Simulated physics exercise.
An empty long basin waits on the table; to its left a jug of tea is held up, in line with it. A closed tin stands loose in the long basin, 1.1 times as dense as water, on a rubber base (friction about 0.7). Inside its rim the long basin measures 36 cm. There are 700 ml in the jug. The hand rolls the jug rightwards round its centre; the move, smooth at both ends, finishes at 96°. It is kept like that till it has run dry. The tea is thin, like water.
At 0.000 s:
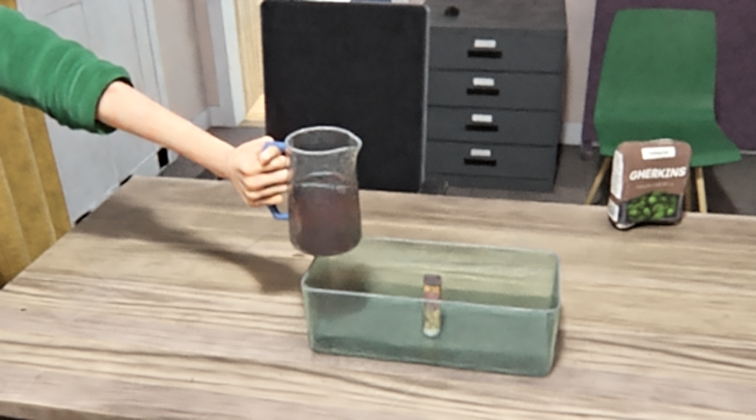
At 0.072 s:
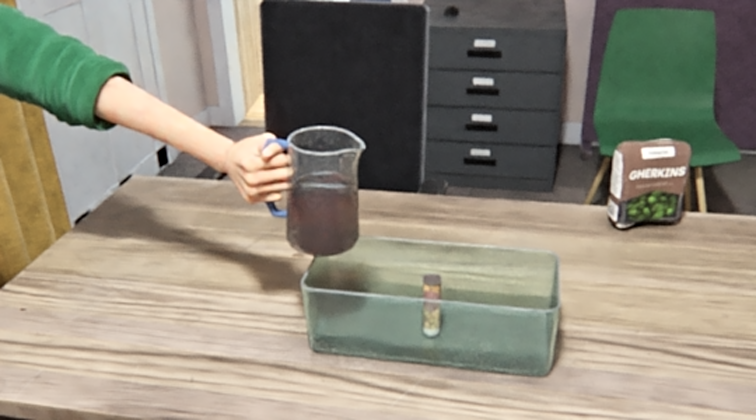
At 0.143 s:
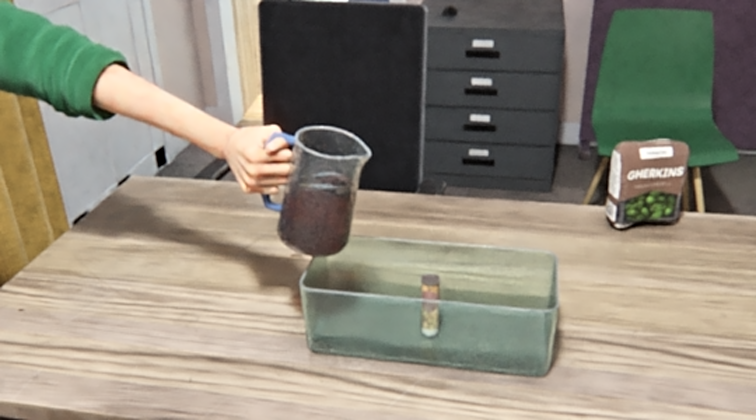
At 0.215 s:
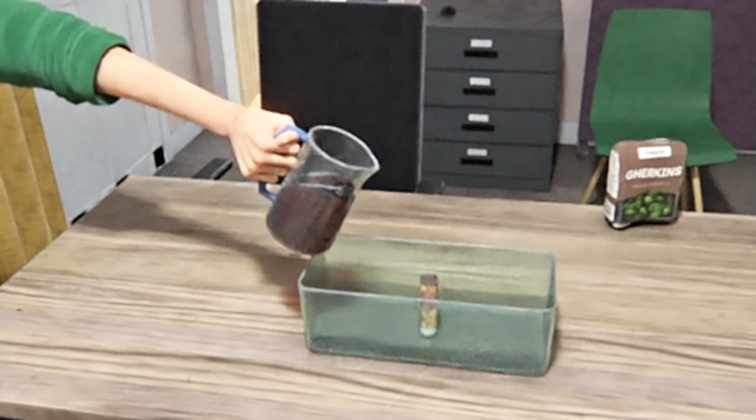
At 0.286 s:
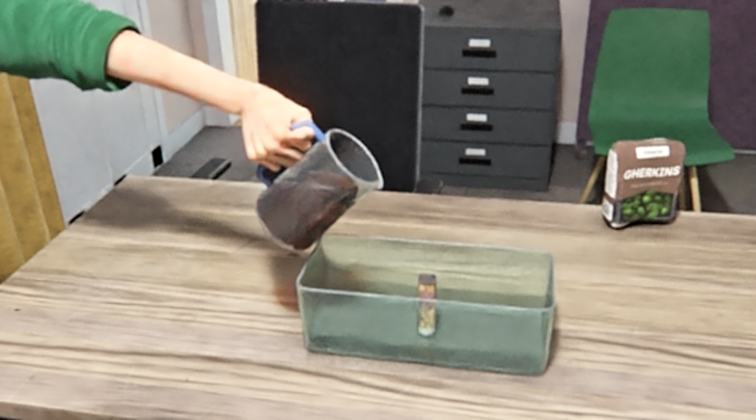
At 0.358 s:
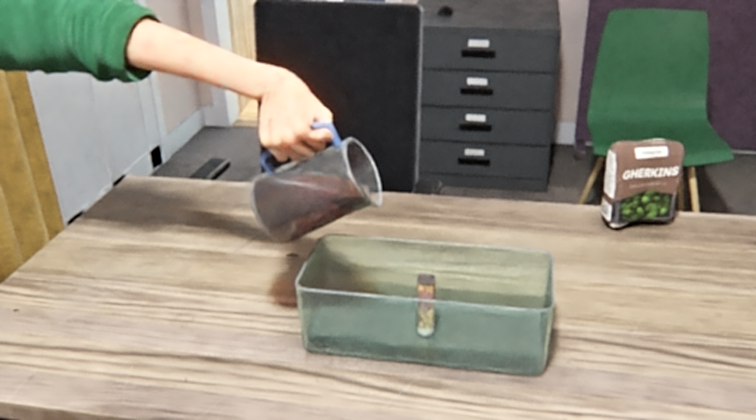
A hand in a green sleeve held a glass jug of dark tea above a long basin with a small tin standing inside, then smoothly tilted the jug far over to the right.
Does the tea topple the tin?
The tin falls.
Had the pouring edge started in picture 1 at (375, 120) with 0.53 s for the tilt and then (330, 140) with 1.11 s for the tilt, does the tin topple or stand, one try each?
First it remains upright; then it remains upright.
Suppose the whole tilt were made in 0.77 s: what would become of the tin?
Then it topples.
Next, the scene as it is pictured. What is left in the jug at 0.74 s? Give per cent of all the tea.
About 44 per cent.
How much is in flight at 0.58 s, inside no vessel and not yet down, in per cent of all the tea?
Near 16 in a hundred.
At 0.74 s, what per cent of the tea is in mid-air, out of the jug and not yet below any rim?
Some 18 per cent.
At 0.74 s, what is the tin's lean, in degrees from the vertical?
About 55°.
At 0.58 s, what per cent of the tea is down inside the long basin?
Some 6 per cent.
Then, 0.58 s in, the tilt is 96° and 78 per cent is still to pour; the tin stands where it began.
Then, 0.74 s in, the tilt is 96° and 44 per cent is still to pour; the tin leans 54°.
Then, 0.92 s in, the tilt is 96° and 26 per cent is still to pour; the tin lies on its side.
Then, 1.10 s in, the tilt is 96° and 15 per cent is still to pour; the tin lies on its side.
Finally, the tin lies on its side.
